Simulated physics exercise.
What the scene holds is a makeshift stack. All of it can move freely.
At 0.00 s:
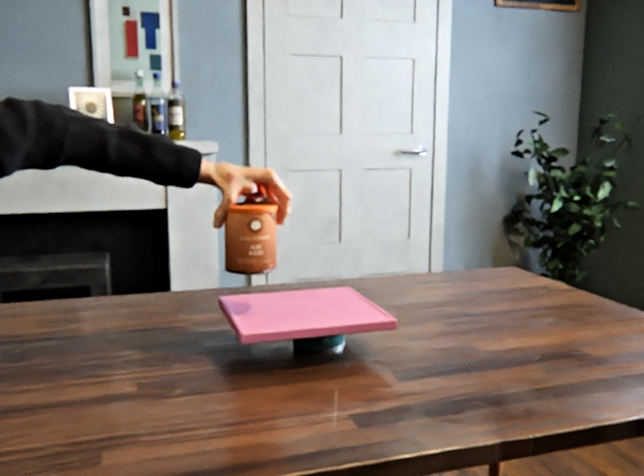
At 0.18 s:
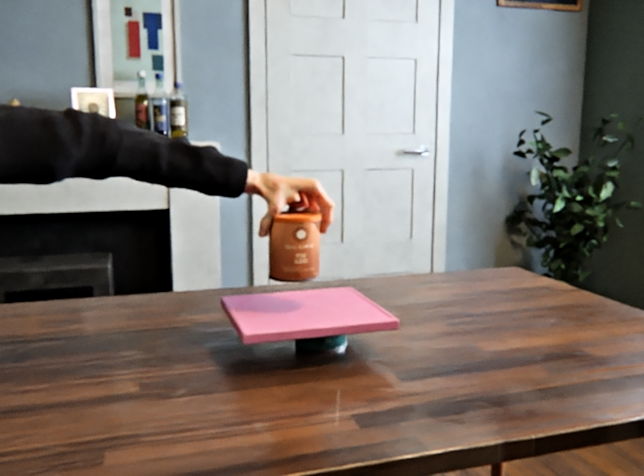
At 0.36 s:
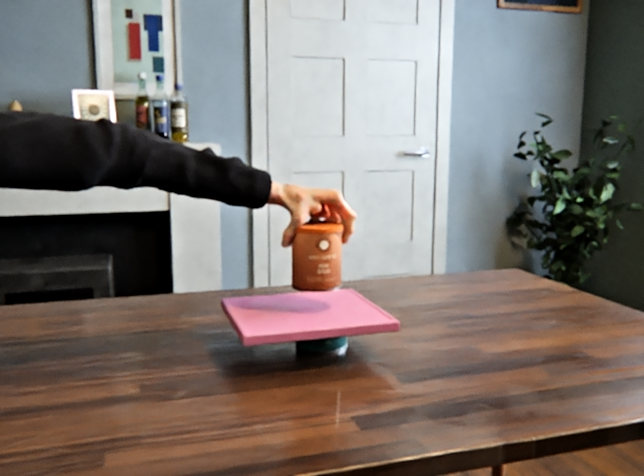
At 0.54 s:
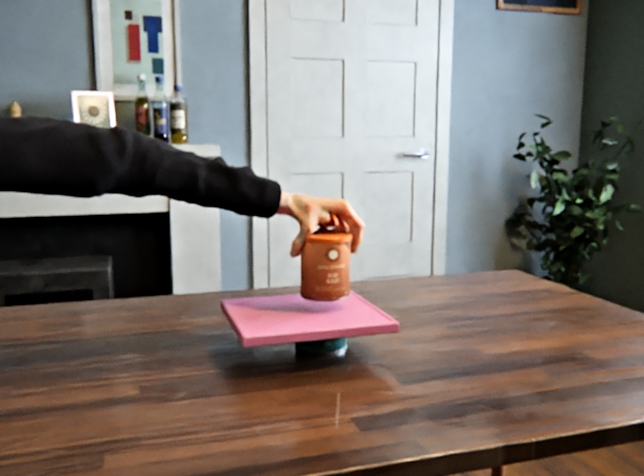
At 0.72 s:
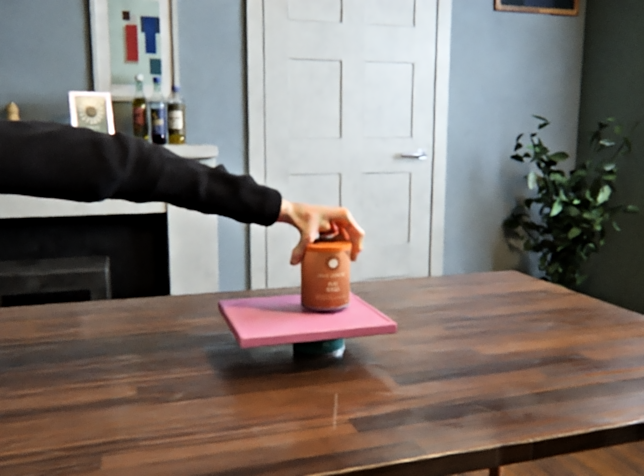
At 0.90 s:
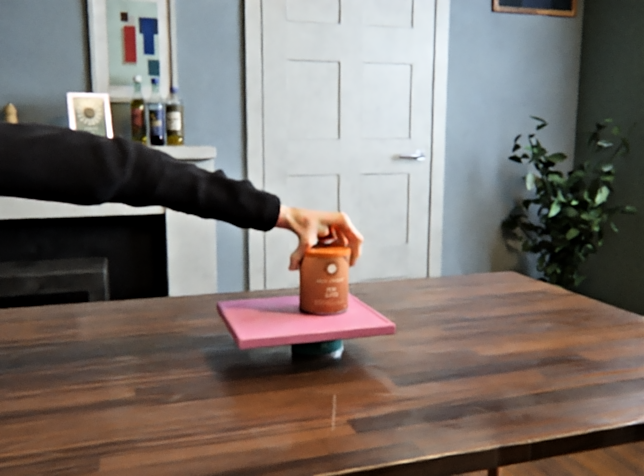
An orange tin was carried to the right and lowered by a hand in a dark sleeve onto a pink lid, which sat on a small dark object on a wooden table.
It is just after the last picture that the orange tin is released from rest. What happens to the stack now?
My guess is the stack will stay standing.
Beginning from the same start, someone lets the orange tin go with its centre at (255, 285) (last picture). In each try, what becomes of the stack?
The stack then collapses.
Around 1.50 s, nothing moves.
Around 2.30 s, orange tin resting near (324, 279).
Finally (3.5 s), all 3 still in place. Final places as the last picture's camera would see them, orange tin near (324, 279). The stack stays up.
